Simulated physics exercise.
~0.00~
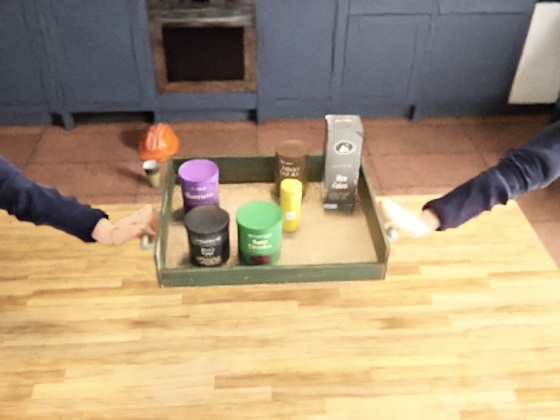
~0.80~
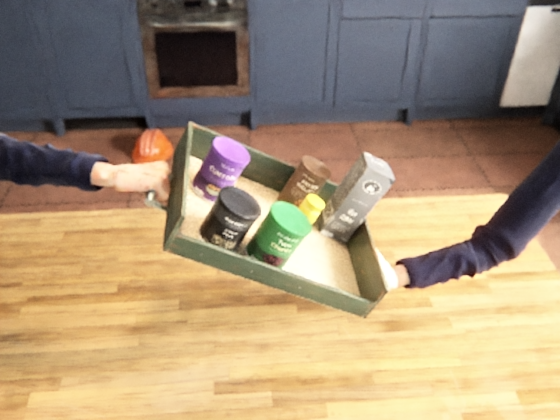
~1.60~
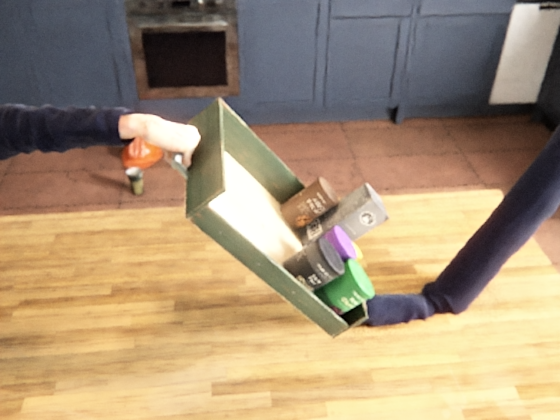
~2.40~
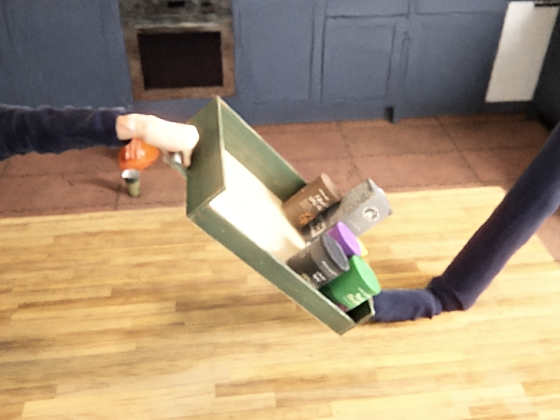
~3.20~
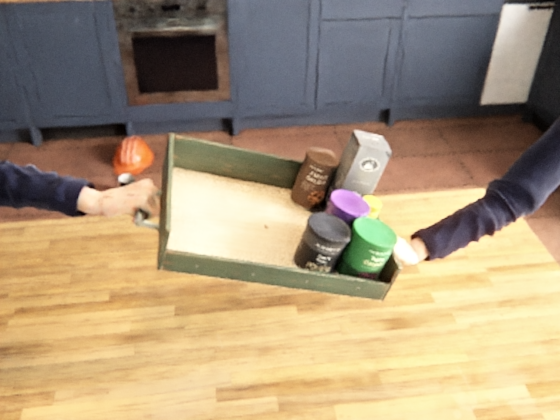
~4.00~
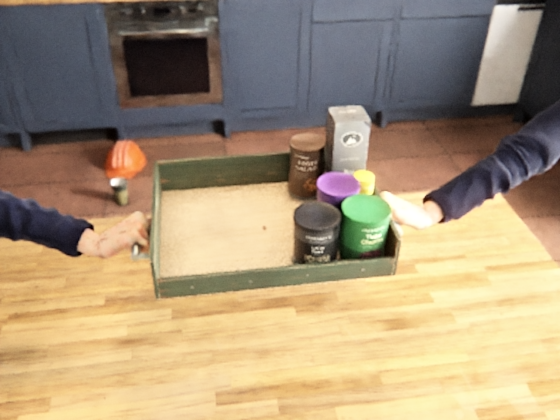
Green crate of tins and cartons tilting steeply right in two hands, its contents sliding and bunching rightward, then returning level, everything still inside.
